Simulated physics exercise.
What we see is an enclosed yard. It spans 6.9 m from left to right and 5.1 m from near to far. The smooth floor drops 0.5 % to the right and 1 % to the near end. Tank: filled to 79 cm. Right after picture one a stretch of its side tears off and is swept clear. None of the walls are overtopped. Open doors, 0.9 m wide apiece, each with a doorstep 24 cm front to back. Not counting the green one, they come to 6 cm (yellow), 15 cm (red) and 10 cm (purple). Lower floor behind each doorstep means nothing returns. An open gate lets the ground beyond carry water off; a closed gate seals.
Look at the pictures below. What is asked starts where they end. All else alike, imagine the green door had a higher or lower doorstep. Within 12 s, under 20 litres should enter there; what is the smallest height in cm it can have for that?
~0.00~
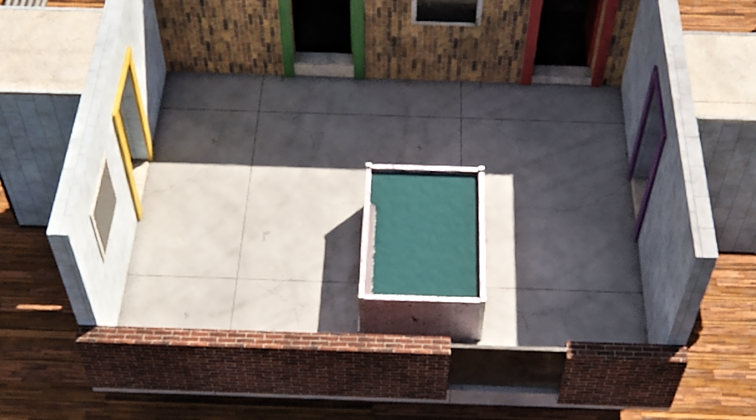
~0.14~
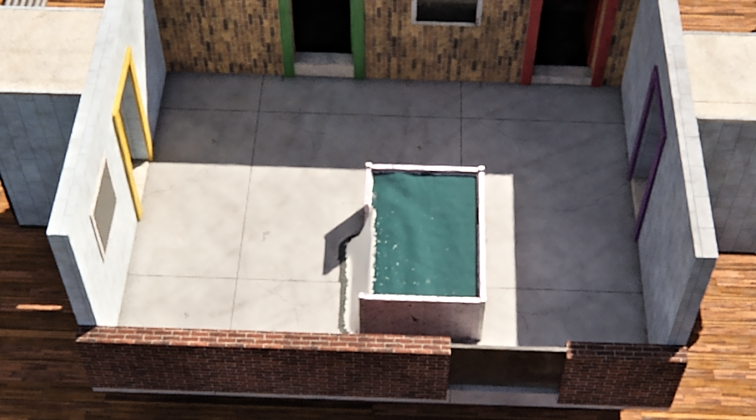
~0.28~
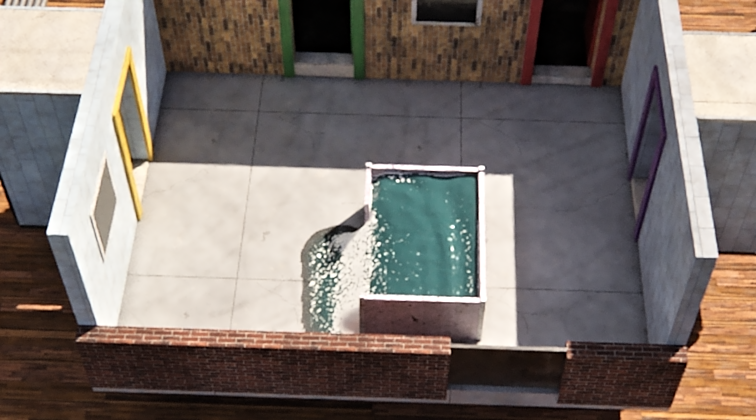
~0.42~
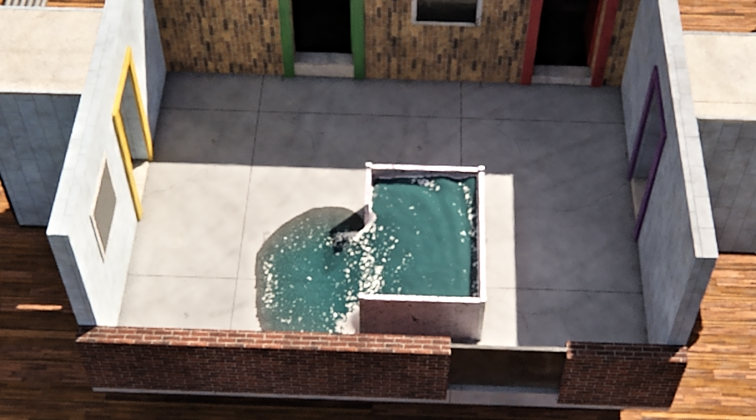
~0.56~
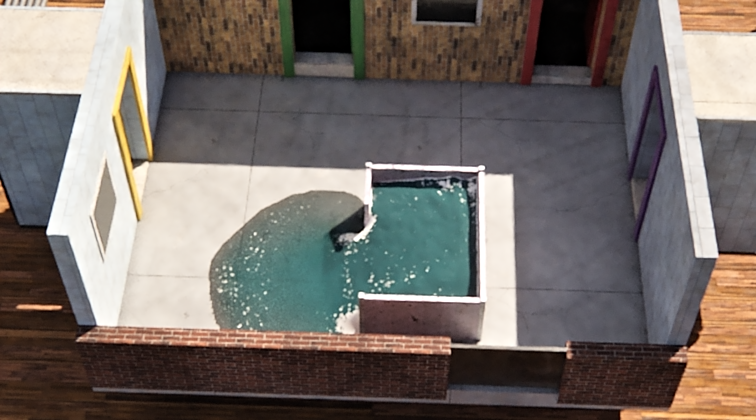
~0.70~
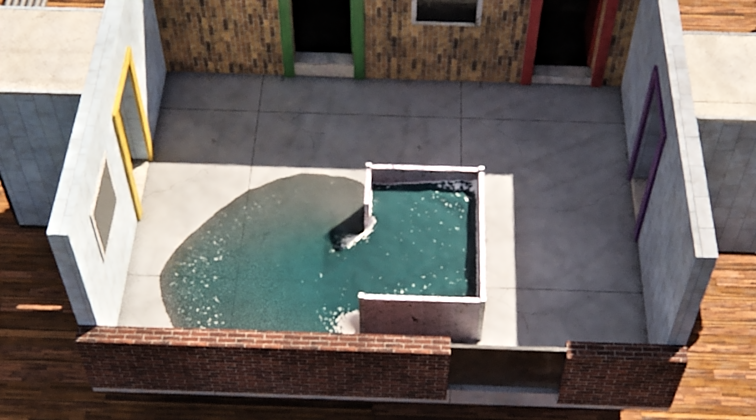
Around 9 cm.
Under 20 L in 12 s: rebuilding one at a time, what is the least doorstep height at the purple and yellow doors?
You'd want about 8.5 centimetres at purple and about 14.5 centimetres at yellow.
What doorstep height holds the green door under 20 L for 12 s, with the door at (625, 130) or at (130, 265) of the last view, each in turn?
Minimums: Roughly 10.5 cm and 30 cm.
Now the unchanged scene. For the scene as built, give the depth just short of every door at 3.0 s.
Lab note, cm: Yellow 14; green 0; red 0; purple 0.
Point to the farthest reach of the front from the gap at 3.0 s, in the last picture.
Lab note: Front tip approx. at (167, 73).
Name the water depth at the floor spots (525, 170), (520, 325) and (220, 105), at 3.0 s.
In order: Around 0, 0 and 5 cm.
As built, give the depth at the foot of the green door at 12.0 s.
Roughly 3.0 cm deep.
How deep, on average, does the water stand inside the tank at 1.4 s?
Close to 38 cm deep on average.
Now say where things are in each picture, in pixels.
Still water, 79 cm deep, in the tank at (424, 234); the green door at (322, 28) is dry, in the first frame.
The front is at (345, 254), 0.3 m from the gap at (367, 276); 0.4 m2 of floor is wet, 79 cm left at the back, in the second frame.
Water pours out at (367, 276) and has run 0.8 m, to (308, 270); about 13 cm deep outside, 75 cm at the back, in the third frame.
Water pours out at (367, 278) and has run 1.4 m, to (261, 284); about 10 cm deep outside, 68 cm at the back, in the fourth frame.
Water pours out at (367, 278) and has run 2.0 m, to (216, 286); about 8 cm deep outside, 66 cm at the back, in the fifth frame.
Water pours out at (367, 278) and has run 2.7 m, to (166, 288); about 6 cm deep outside, 62 cm at the back; the green door at (322, 28), 3.9 m from the gap, is still 2.1 m from the nearest water, in the sixth frame.
After 1.4 s water covers 30 % of the floor, deepest (62 cm) near (125, 361); it has not reached the green door.
After 3.0 s water covers 40 % of the floor, deepest (32 cm) near (241, 341); it has not reached the green door.
After 12.0 s water covers 100 % of the floor, deepest (15 cm) near (323, 368); 3 cm at the green door, 0 litres in over its 27 cm doorstep.
At the green door as built, the water arrived by 3.4 s and peaked near 16 cm at 4.6 s.
Run again over the same 12 s with other heights there, 30 litres in over 7.5 cm, 12 litres over 10.5 cm. The limit of 20 litres is kept from about 9 cm up.
